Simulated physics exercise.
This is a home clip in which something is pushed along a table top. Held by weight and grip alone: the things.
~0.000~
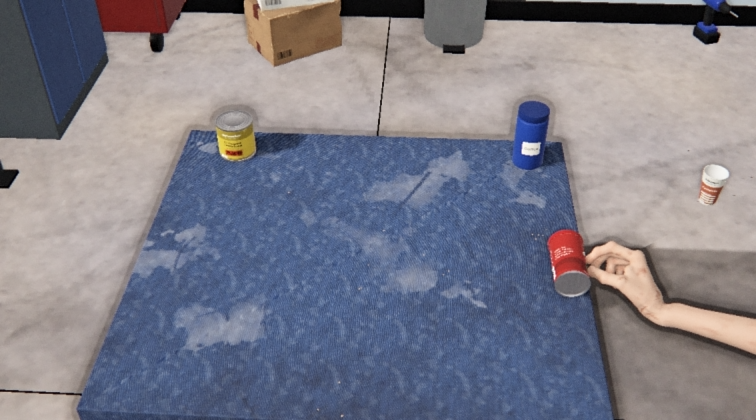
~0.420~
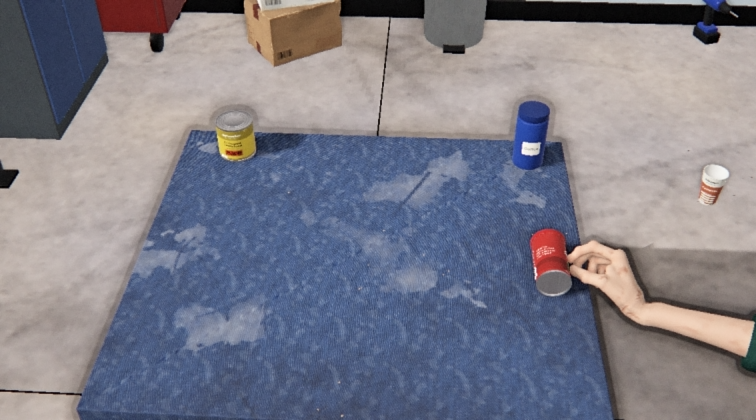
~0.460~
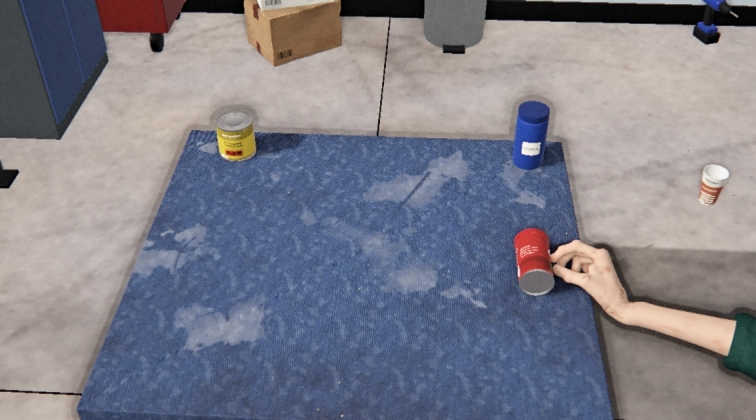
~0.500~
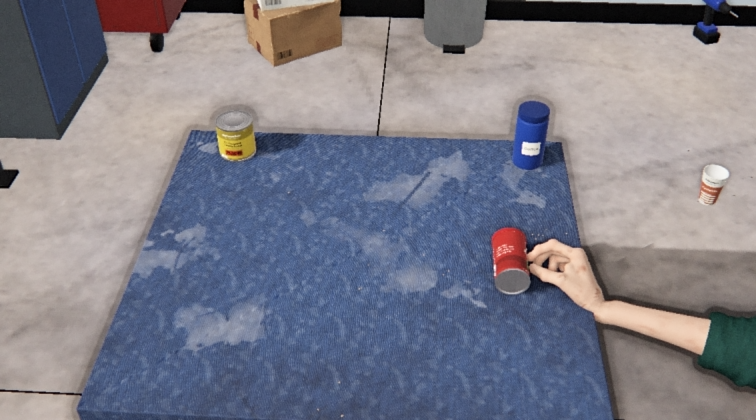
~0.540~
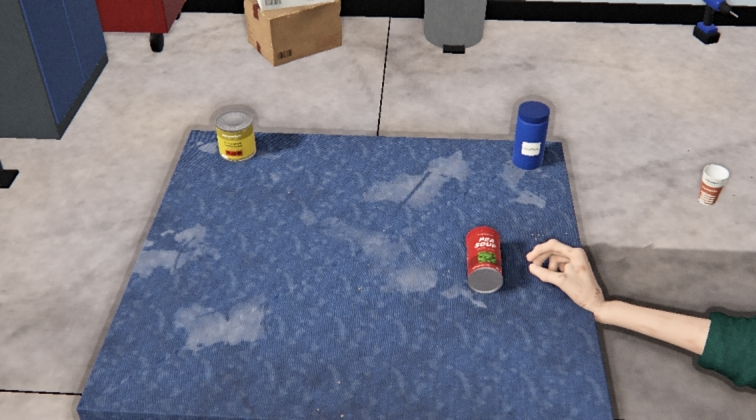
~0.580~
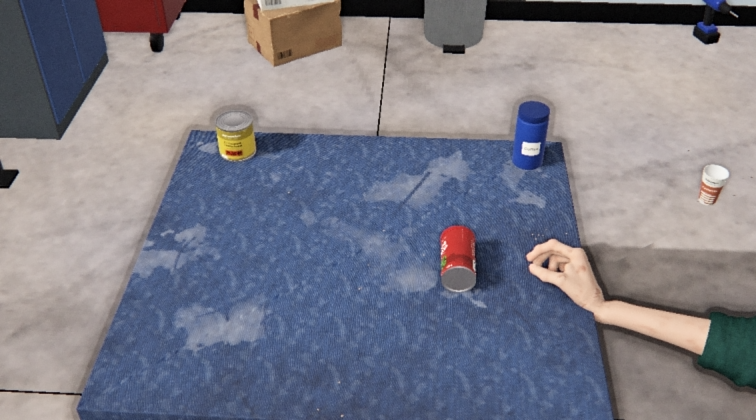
The footage shows a hand pushing a red tin lying on its side leftward across a worn blue table top, then staying still as the tin rolls farther left, while a yellow tin and a blue container remain in place.
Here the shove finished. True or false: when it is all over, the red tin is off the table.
True.
After 0.88 s, red tin shifted well along near (283, 252).
After 1.18 s, red tin shifted well along near (139, 246).
After 1.58 s, red tin now off the table.
In the end (1.8 s), off the table, red tin.
